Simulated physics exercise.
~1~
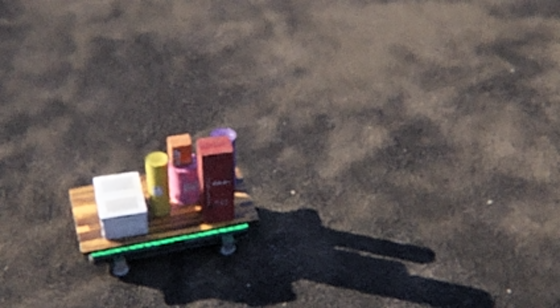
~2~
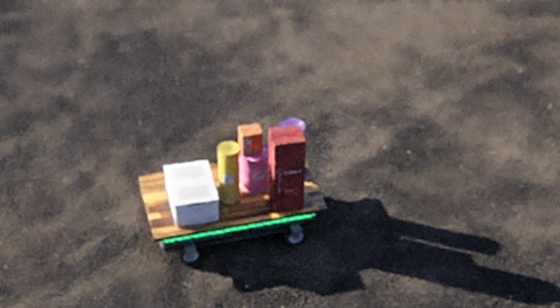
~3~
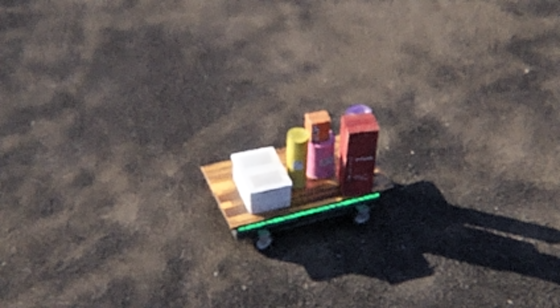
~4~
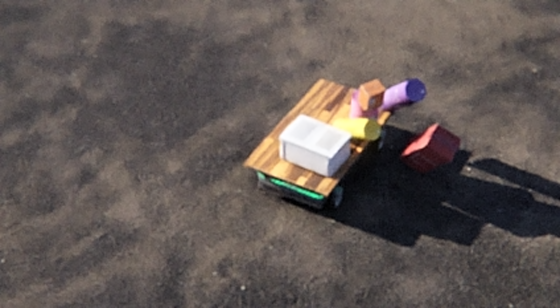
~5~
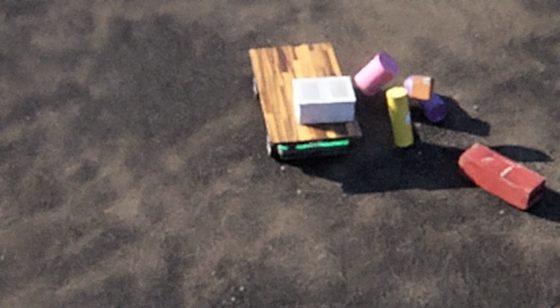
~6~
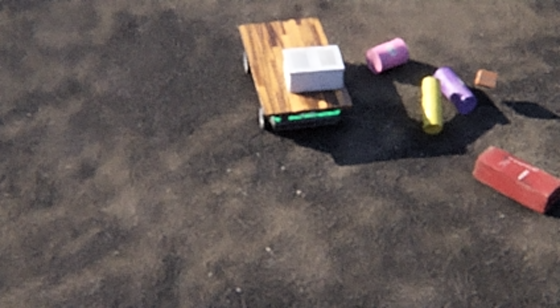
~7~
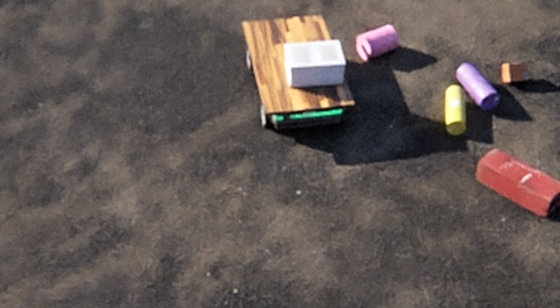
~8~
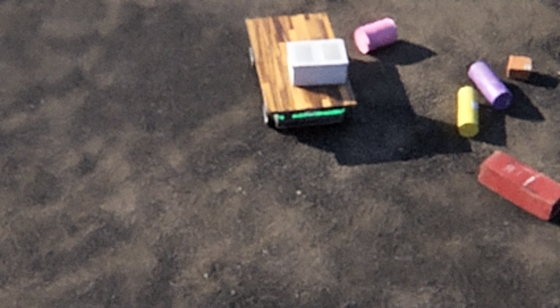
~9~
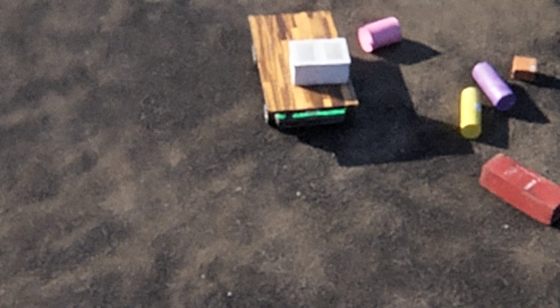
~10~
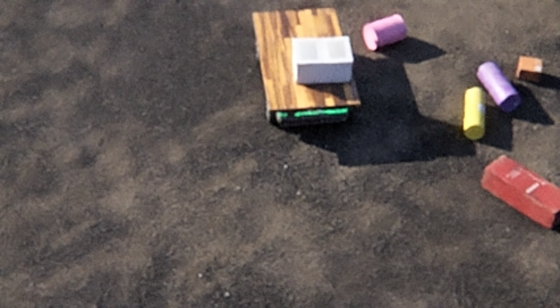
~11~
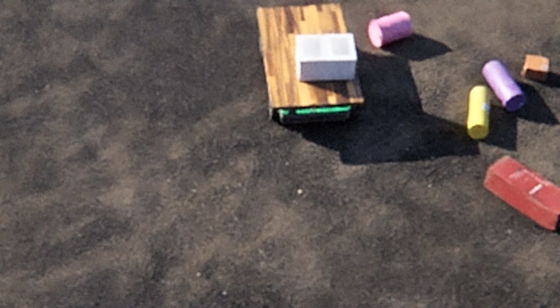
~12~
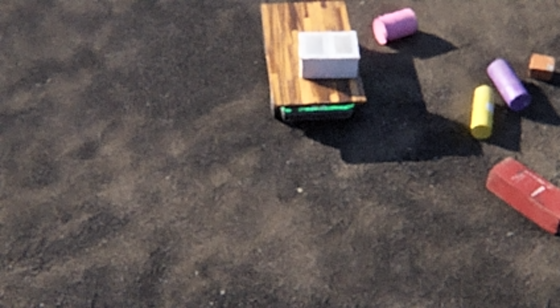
On dark, dusty ground, a small wooden-topped cart carrying a white box and several colourful containers rolled right, then swung sharply away, spilling the red box, the orange block and the yellow, purple and pink cylinders, and stopped with only the white box aboard.
